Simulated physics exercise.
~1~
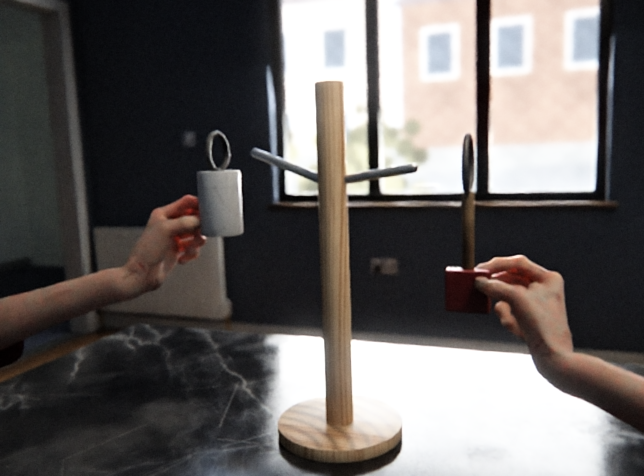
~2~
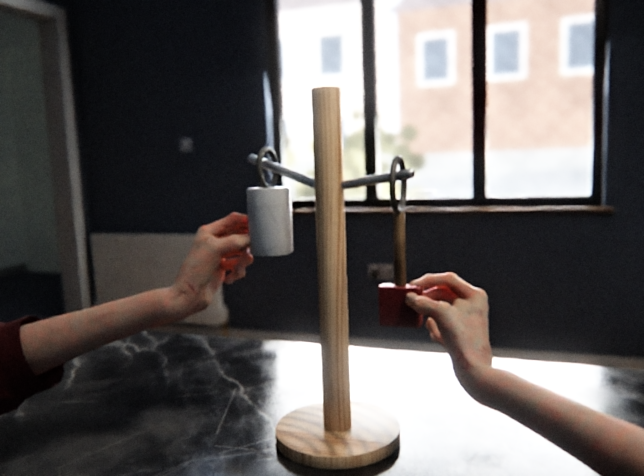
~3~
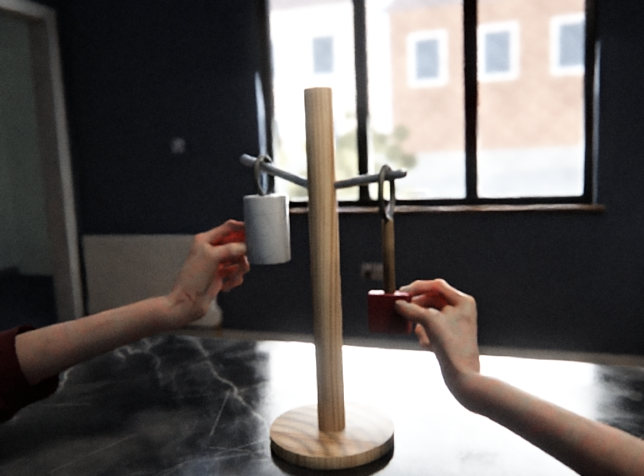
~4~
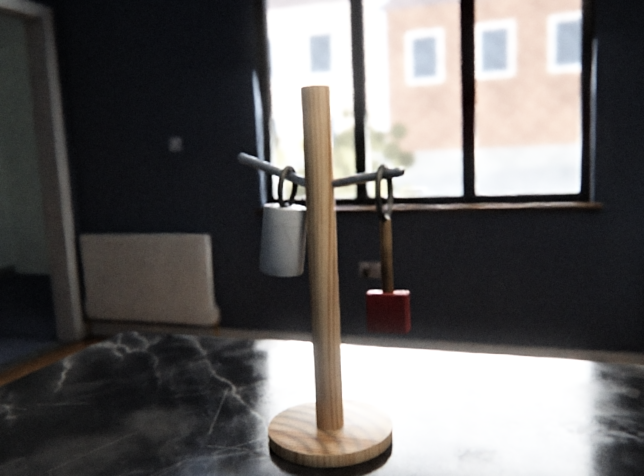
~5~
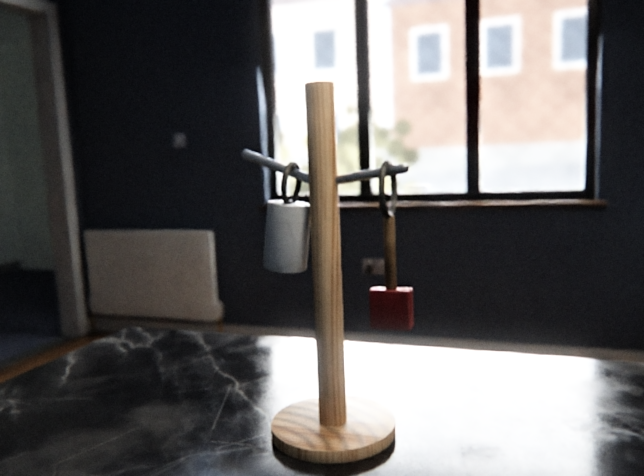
Two hands hooking a white lantern and a red brush onto opposite pegs of a wooden stand, then withdrawing, leaving both hanging.
